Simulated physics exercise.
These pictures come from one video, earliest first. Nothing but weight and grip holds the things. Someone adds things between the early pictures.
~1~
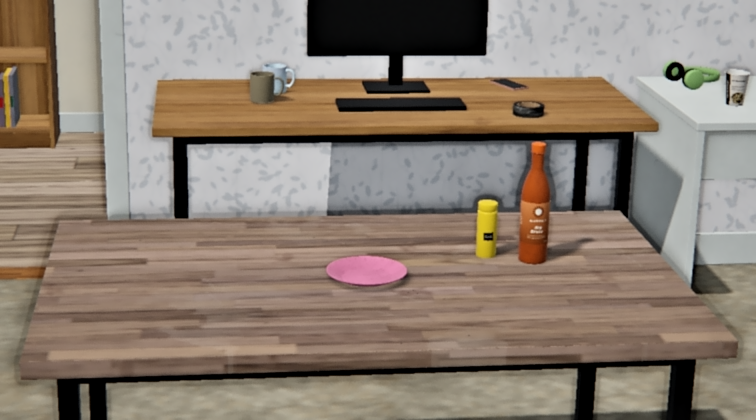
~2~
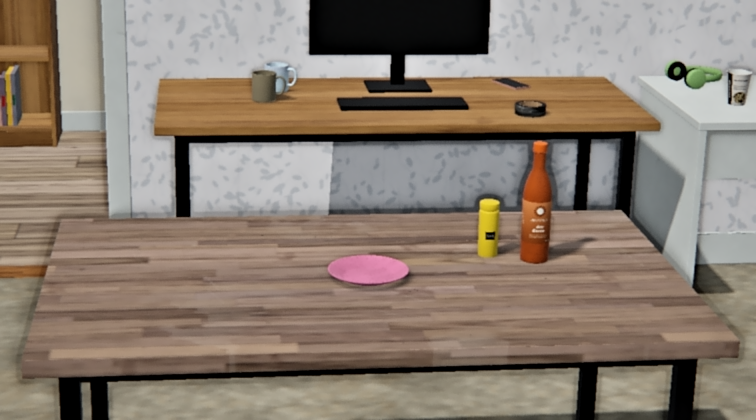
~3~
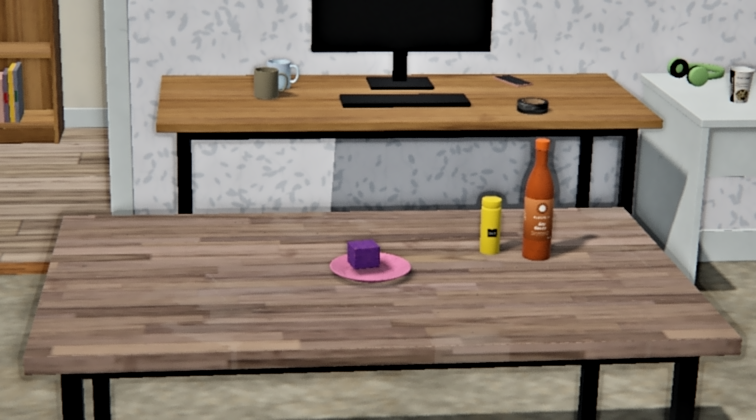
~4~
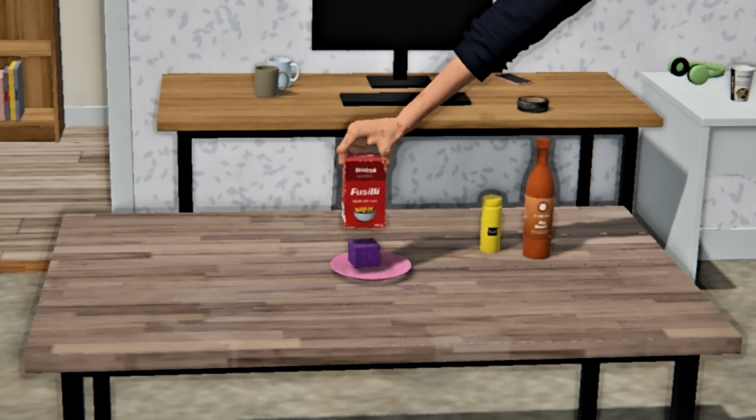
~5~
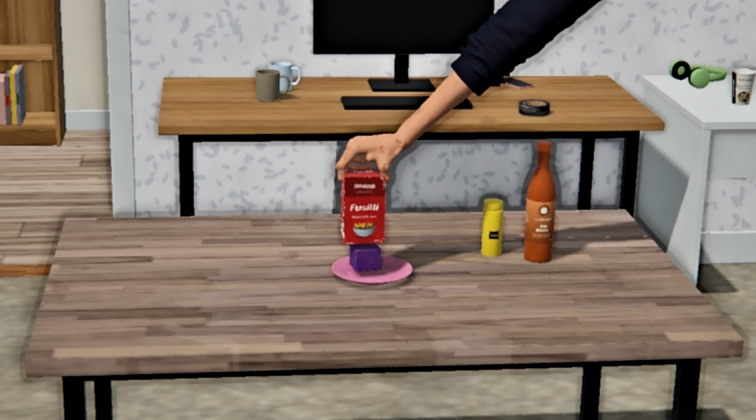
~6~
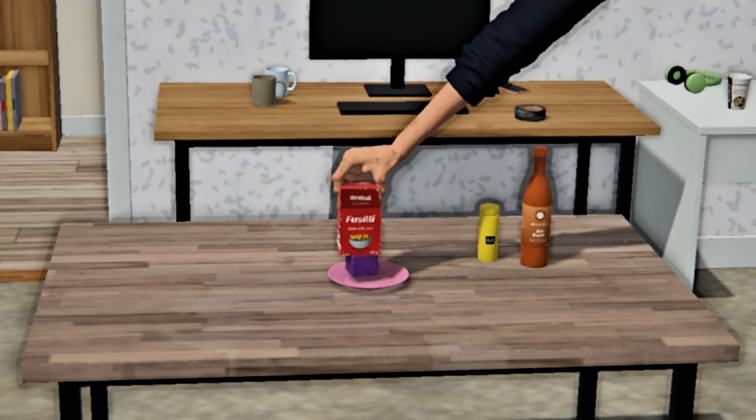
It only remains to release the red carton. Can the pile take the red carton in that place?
It stays put.
Then, 0.40 s after the last picture, nothing has stirred.
Then, 1.20 s after the last picture, red carton resting near (359, 218).
At rest, all 5 in place. Seen from the same camera at the end, red carton near (359, 218). The pile stays up.
